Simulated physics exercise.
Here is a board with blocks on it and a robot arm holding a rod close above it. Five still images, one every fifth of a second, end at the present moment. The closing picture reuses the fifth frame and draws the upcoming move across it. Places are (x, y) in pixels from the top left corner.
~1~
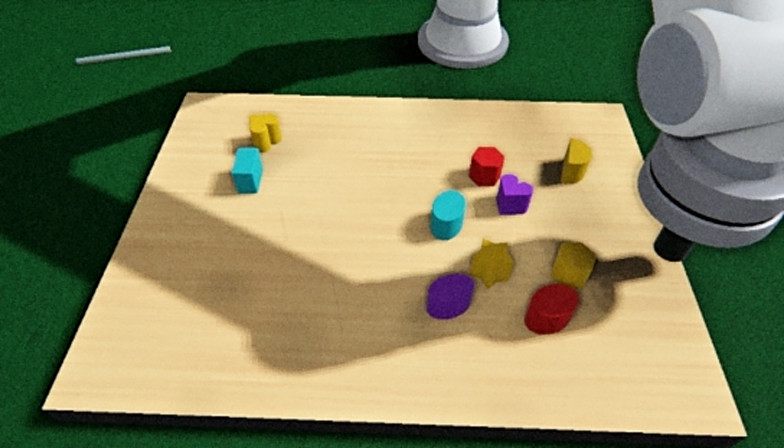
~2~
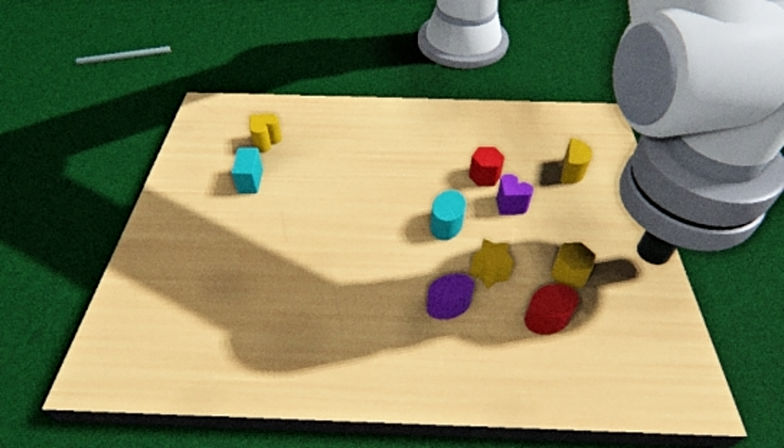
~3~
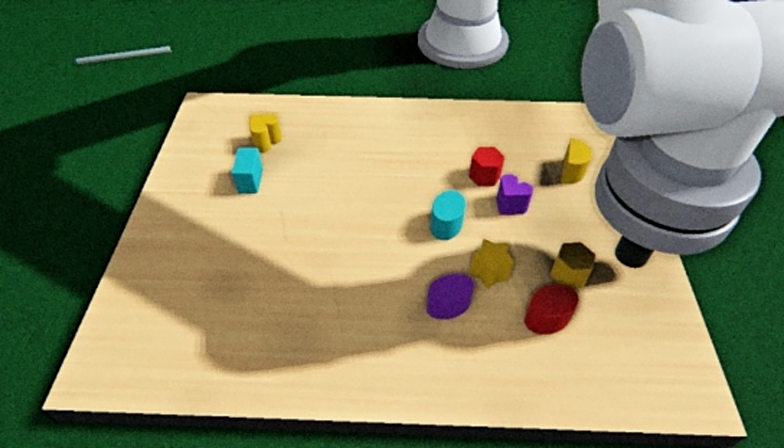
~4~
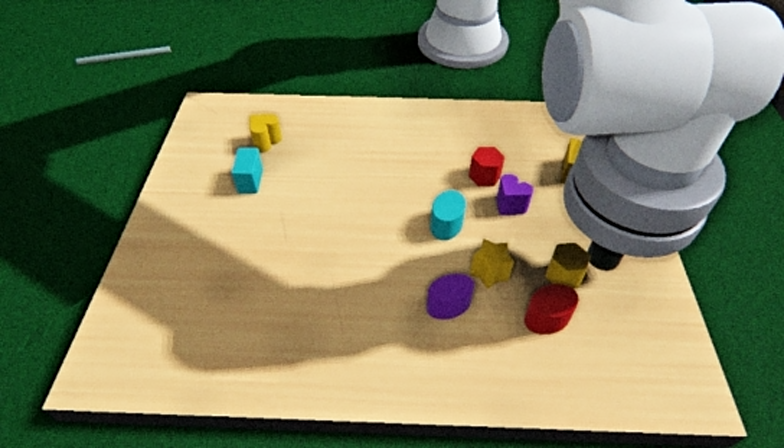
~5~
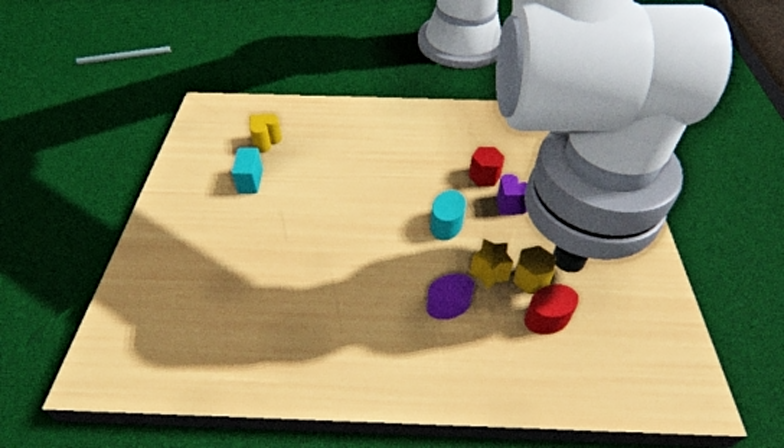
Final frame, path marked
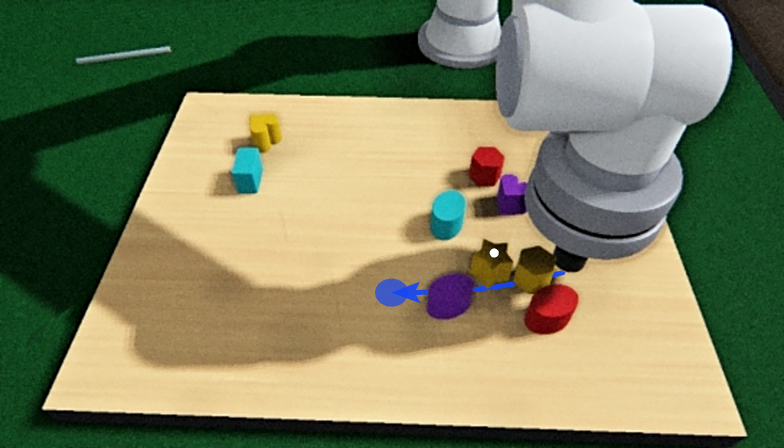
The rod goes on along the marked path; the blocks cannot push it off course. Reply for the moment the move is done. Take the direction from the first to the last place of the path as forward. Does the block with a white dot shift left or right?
It's pushed right.
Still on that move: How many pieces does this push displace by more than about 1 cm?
It's going to be three or more.
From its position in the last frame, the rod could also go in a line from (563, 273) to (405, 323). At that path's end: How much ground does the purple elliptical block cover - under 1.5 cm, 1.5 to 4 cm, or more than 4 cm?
The shift is above 4 cm.
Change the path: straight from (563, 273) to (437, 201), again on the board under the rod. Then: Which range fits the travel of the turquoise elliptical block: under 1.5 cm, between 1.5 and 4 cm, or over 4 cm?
Shift of 1.5 to 4 cm.
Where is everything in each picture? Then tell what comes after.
In the first picture, rod tip at (669, 250); block tops, purple elliptical block at (452, 287); yellow star-shaped block at (494, 253); yellow hexagonal block at (577, 255); red elliptical block at (555, 300).
In the second picture, rod at (653, 253); blocks unchanged.
In the third picture, rod at (631, 256); blocks unchanged.
In the fourth picture, rod at (603, 258); yellow hexagonal block at (572, 256).
In the fifth picture, rod at (568, 260); purple elliptical block at (452, 287); yellow star-shaped block at (494, 253); yellow hexagonal block at (538, 260); red elliptical block at (555, 300).
Path on the board, from (563, 273) through (509, 285) and (451, 291) to (392, 292); the dot is on the yellow star-shaped block.
What follows on the original path. One third of the way, rod at (512, 272); purple elliptical block at (446, 290); yellow star-shaped block at (469, 254), turned 60° clockwise; yellow hexagonal block at (486, 281), turned 35° anticlockwise.
Two thirds of the way, rod at (453, 279); purple elliptical block at (421, 316), turned 90° clockwise; yellow star-shaped block at (440, 249); yellow hexagonal block at (455, 304).
At the end, rod at (392, 280); purple elliptical block at (420, 317), turned 95° clockwise; yellow star-shaped block at (431, 248), turned 180° clockwise; yellow hexagonal block at (452, 304), turned 145° anticlockwise; red elliptical block in place.
